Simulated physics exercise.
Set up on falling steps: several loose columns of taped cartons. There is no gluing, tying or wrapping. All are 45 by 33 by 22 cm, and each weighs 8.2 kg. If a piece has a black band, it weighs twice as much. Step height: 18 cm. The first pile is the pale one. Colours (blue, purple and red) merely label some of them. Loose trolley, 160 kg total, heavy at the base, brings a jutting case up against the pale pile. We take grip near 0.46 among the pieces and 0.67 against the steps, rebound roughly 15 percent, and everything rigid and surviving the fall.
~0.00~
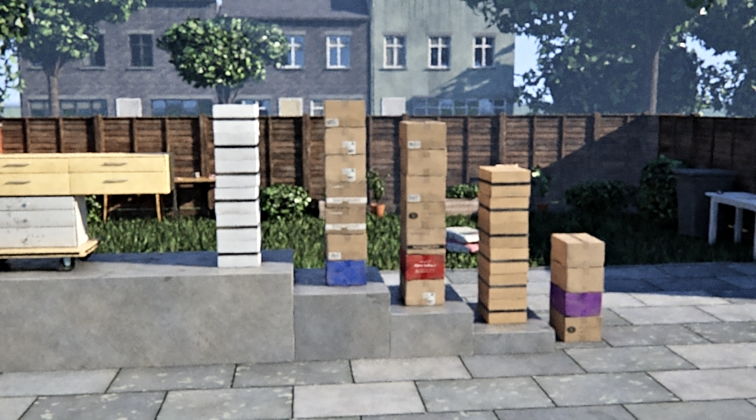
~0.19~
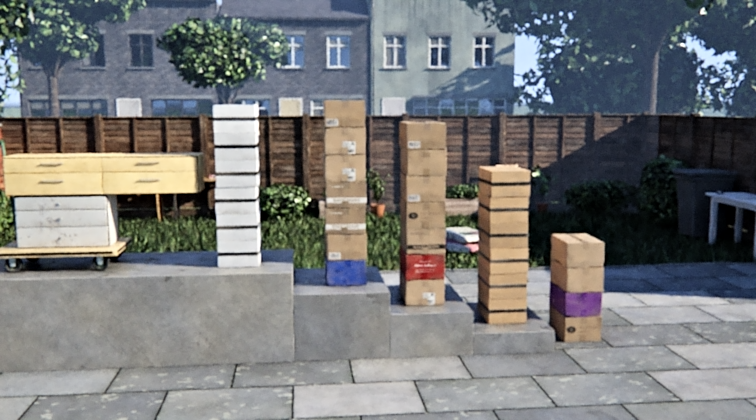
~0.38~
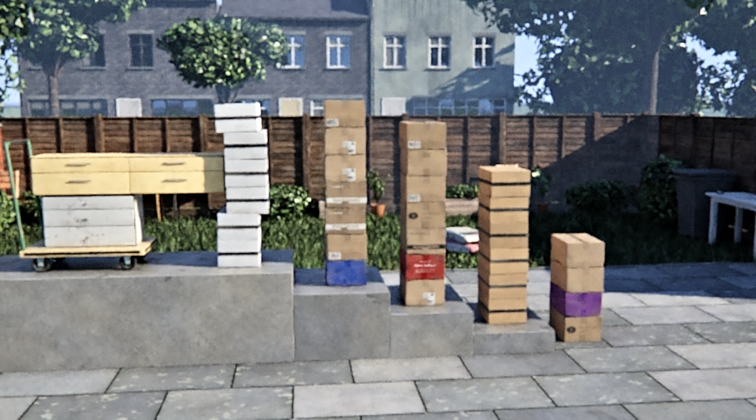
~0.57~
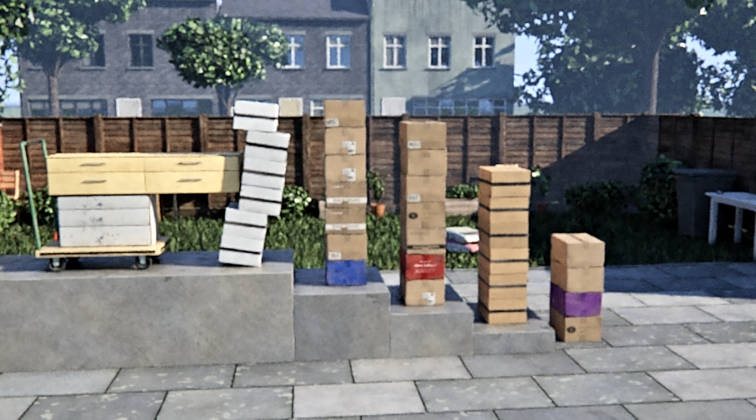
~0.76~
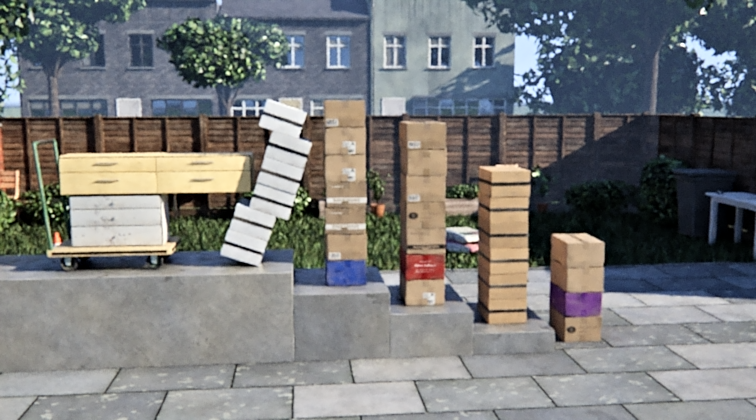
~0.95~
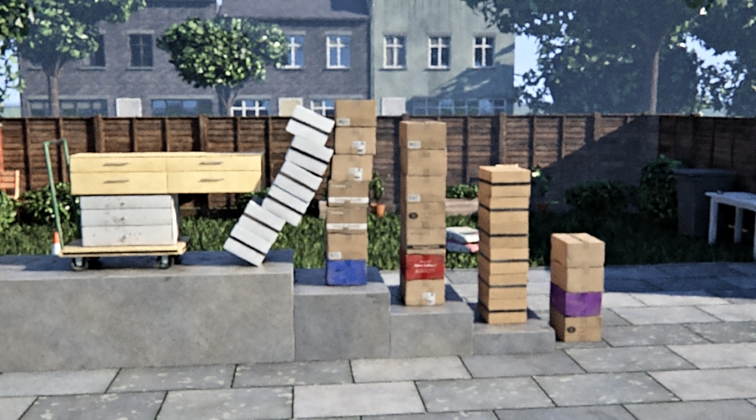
In the video, a loaded trolley rolls right along a stone ledge beside stacked boxes on steps, its jutting case pushing the pale stack, which shifts, leans right and meets the neighboring brown stack, whose upper boxes shift slightly.
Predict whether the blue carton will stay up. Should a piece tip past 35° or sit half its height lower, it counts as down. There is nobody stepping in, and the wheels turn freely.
Prediction: It will.
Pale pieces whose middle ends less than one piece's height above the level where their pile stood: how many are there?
3 pale pieces.
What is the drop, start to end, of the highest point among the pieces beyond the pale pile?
100 cm.
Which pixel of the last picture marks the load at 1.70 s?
Around (287, 165).
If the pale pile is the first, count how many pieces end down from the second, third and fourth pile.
Counting each pile, the second has 6, the third 6 and the fourth 6.
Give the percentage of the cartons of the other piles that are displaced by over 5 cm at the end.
95 percent of them have shifted.
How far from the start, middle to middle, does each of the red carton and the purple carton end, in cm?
Red ends up 60 cm away; purple ends up 70 cm away.
After 1.70 s, 6 of the pale pile down; 4 of the 24 other cartons down; blue carton 24° from how it stood; red carton 22° from how it stood.
After 2.74 s, 6 of the pale pile down; 18 of the 24 other cartons down; blue carton unmoved; red carton 61° from how it stood, 29 cm lower.
In the end (5.9 s), 6 of the pale pile down; 22 of the 24 other cartons down; blue carton unmoved; purple carton on its side; red carton 59° from how it stood, 31 cm lower. From the last view, middles, blue carton near (347, 267), purple carton near (650, 311).
